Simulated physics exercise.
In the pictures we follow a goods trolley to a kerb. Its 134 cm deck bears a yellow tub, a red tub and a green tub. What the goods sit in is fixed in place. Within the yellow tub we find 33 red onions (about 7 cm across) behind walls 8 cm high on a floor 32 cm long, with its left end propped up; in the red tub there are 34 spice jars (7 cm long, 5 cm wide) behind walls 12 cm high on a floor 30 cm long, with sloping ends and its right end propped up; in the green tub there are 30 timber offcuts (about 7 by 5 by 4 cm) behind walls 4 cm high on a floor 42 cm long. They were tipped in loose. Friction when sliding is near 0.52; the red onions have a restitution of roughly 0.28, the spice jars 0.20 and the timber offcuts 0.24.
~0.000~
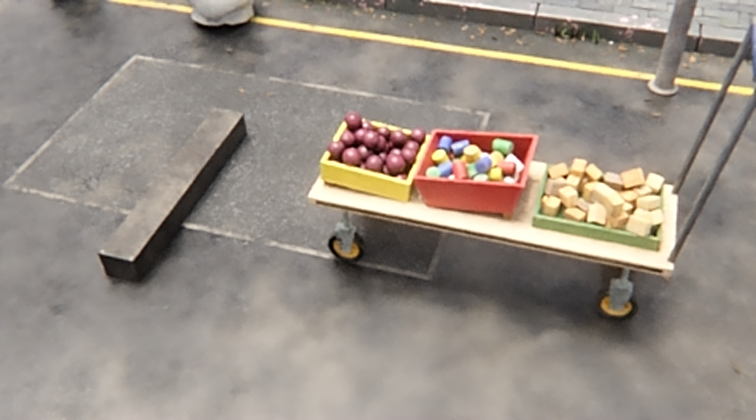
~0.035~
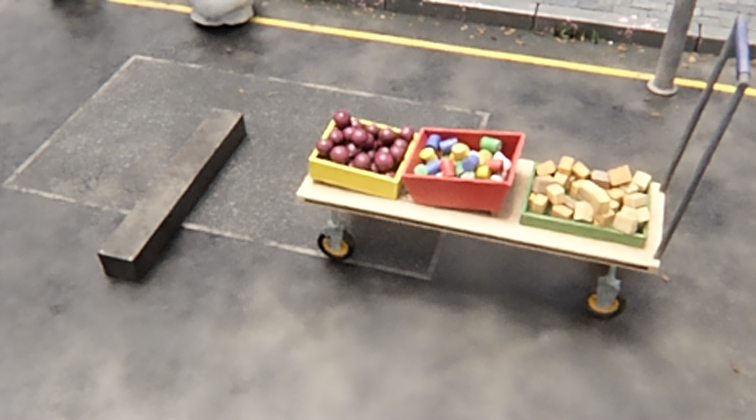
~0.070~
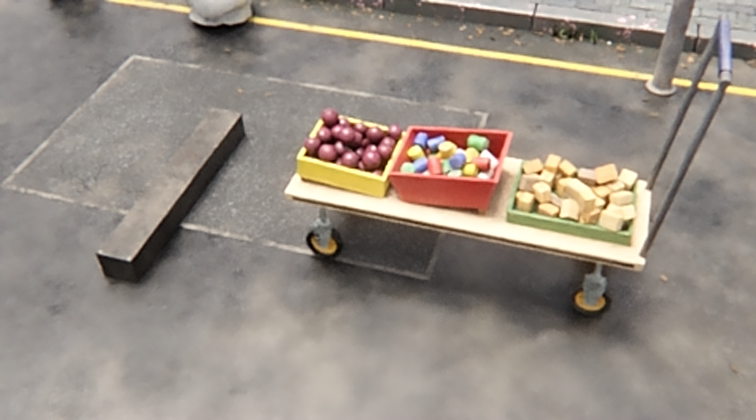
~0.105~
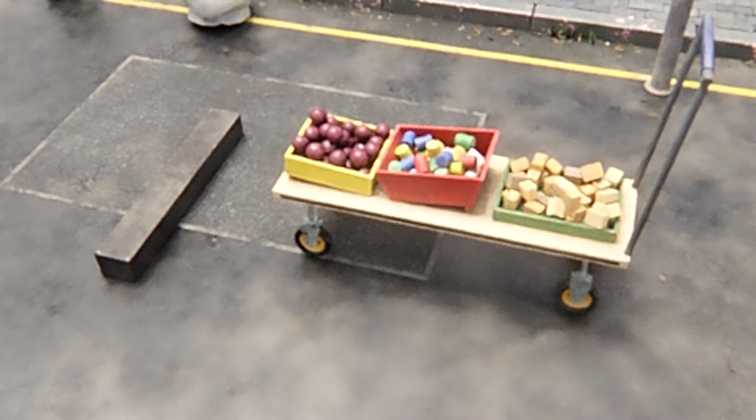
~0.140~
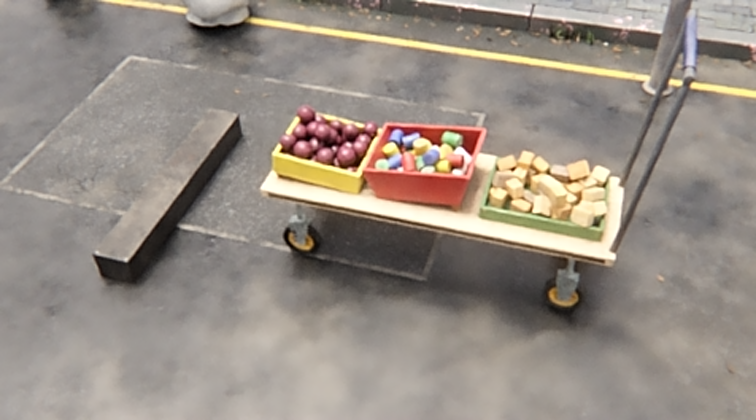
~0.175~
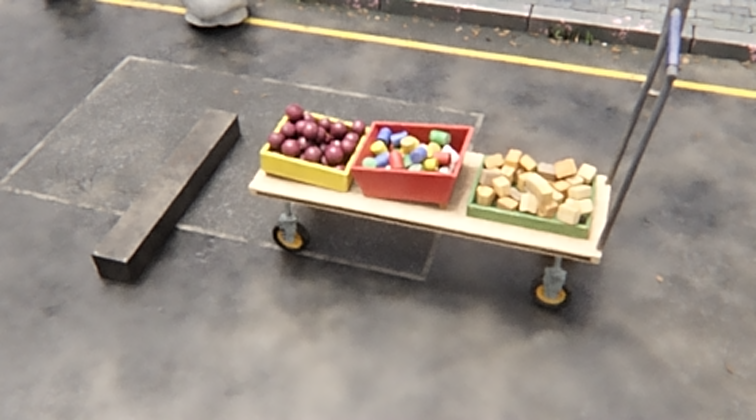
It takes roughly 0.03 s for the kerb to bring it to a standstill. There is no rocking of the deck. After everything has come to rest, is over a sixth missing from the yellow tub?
No, the outflow undershoots one sixth.
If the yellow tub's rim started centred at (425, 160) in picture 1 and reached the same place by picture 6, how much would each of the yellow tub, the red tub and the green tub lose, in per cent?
In that case you'd see yellow tub at 30, red tub at 20 and green tub at 40 percent.
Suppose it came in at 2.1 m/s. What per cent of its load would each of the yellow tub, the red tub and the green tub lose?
Yellow tub 30 %, red tub 10 %, green tub 20 %.
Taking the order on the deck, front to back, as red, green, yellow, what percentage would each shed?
With that order the yellow tub sheds 10 per cent of its load, the red tub 0 per cent, and the green tub 10 per cent.
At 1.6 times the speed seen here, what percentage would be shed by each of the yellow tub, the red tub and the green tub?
In that case yellow tub 20, red tub 10, green tub 30 per cent.
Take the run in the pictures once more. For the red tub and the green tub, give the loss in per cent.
Roughly: Red tub 0 %, green tub 10 %.
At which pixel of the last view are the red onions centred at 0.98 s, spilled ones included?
Centre: About (208, 128) px.
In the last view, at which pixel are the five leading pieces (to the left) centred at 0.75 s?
Centre: About (165, 121) px.
After 0.53 s, impact.
After 0.63 s, 2 of 33 out of the yellow tub, 0 of 34 out of the red tub and 0 of 30 out of the green tub.
After 0.75 s, 2 of 33 out of the yellow tub, 0 of 34 out of the red tub and 1 of 30 out of the green tub.
After 0.98 s, 2 of 33 out of the yellow tub, 0 of 34 out of the red tub and 3 of 30 out of the green tub.
When it is over (at 1.48 s), 2 of 33 out of the yellow tub, 0 of 34 out of the red tub and 3 of 30 out of the green tub. Asked share, 2 of 33, 6 per cent.
